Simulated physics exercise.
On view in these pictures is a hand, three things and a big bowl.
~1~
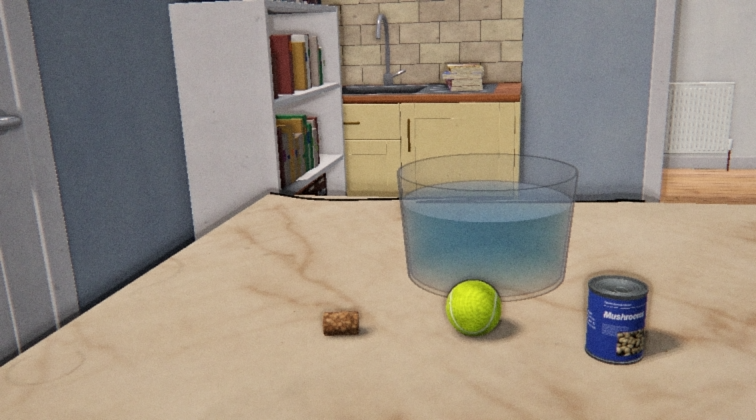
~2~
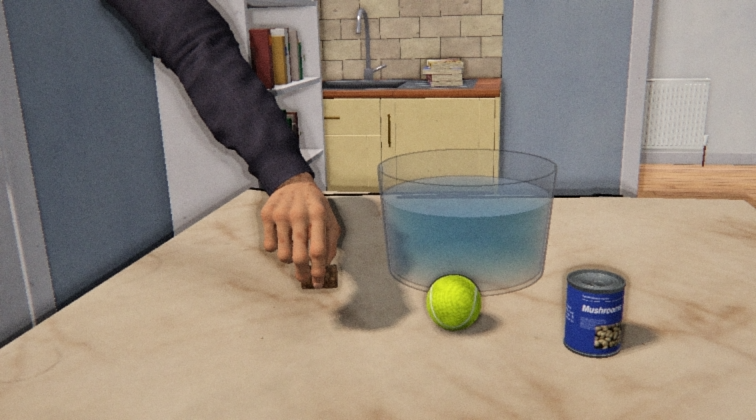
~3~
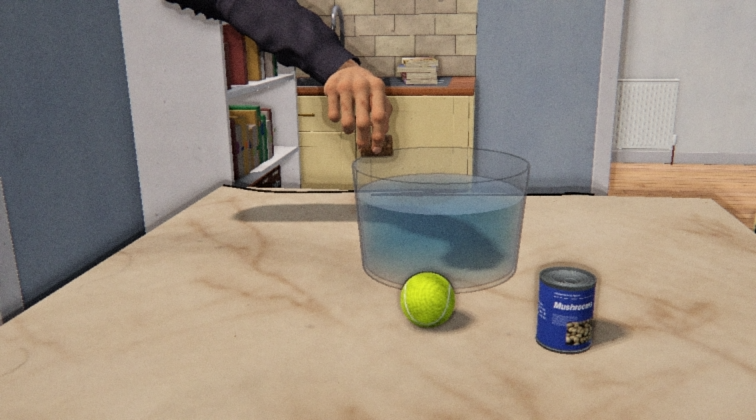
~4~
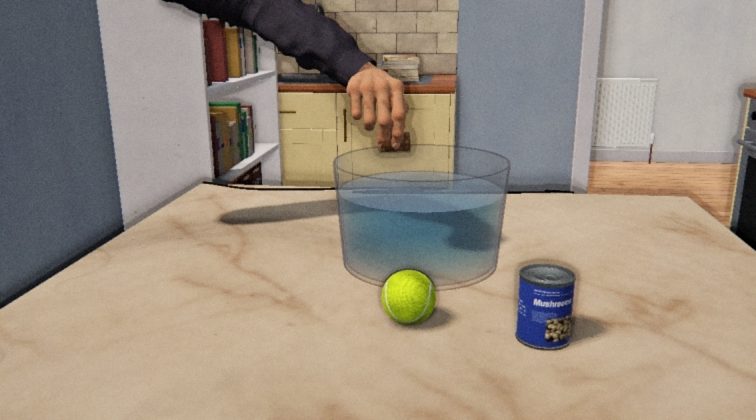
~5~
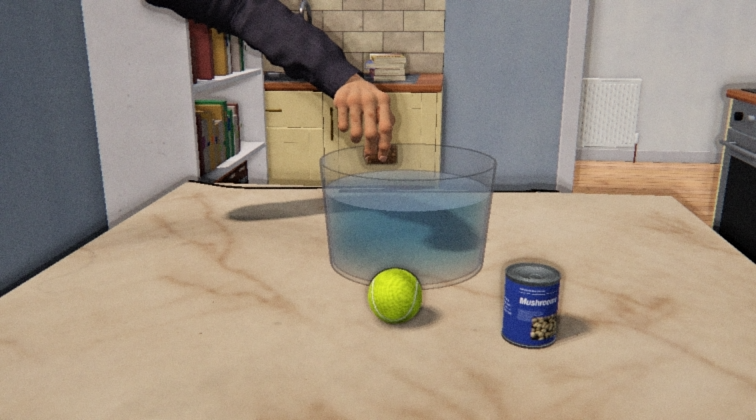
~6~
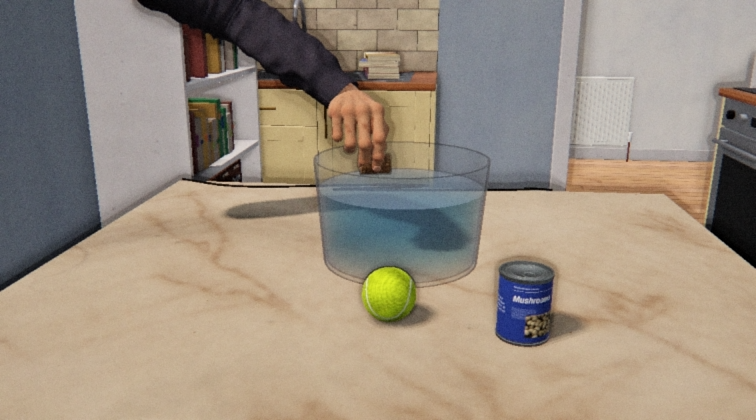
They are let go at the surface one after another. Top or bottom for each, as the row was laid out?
Going from the left, the first one keeps afloat, the next one keeps afloat, and the last one heads down.
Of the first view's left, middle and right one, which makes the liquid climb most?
That is the rightmost piece.
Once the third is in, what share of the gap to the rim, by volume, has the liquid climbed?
14 %.
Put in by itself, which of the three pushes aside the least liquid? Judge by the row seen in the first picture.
Result: The left-hand body.
Shortly, the cork bobs at the top.
Then, the tennis ball bobs at the top.
At the finish, the tin of food ends at the bottom; afloat, cork and tennis ball.
